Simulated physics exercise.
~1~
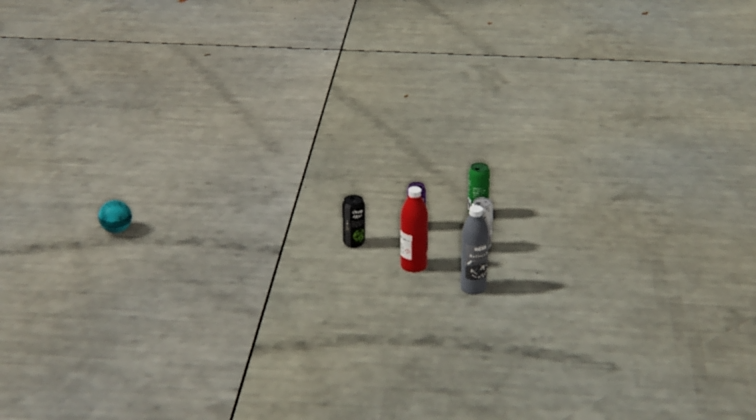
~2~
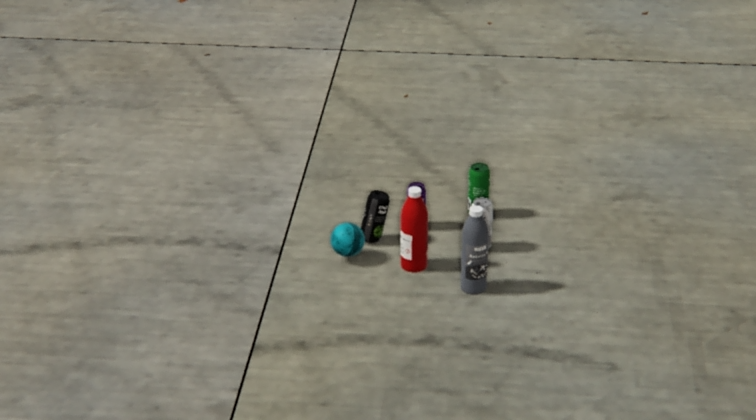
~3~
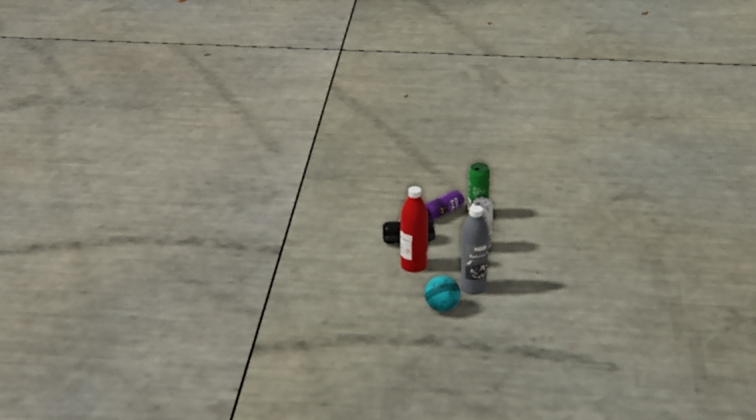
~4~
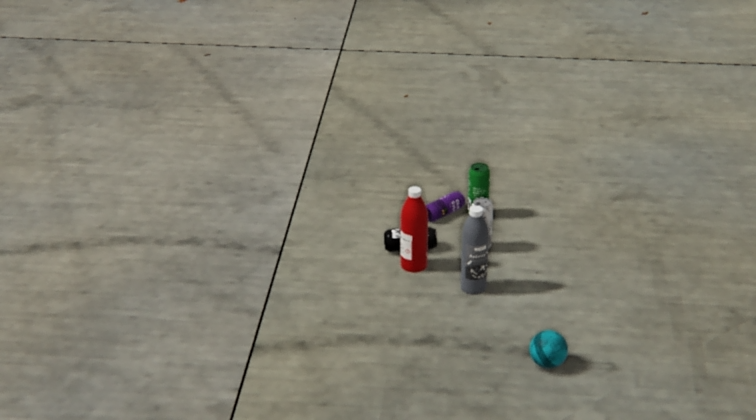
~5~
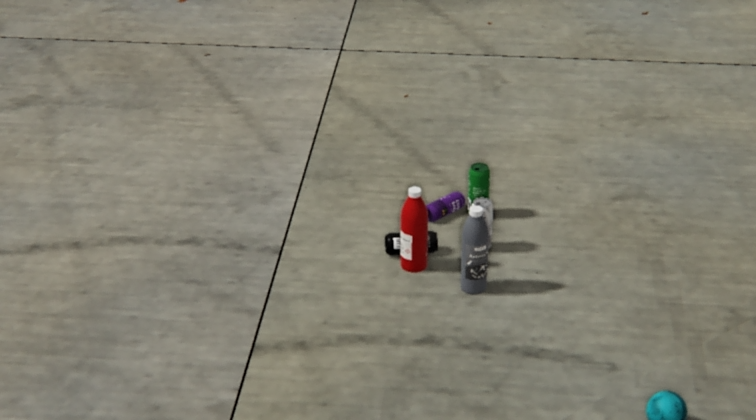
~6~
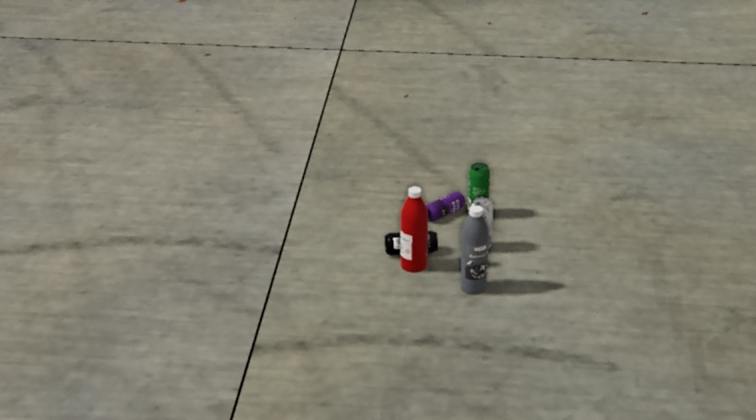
On a concrete floor, a turquoise ball rolls in from the left, toppling a black can and purple can before rolling out lower right.
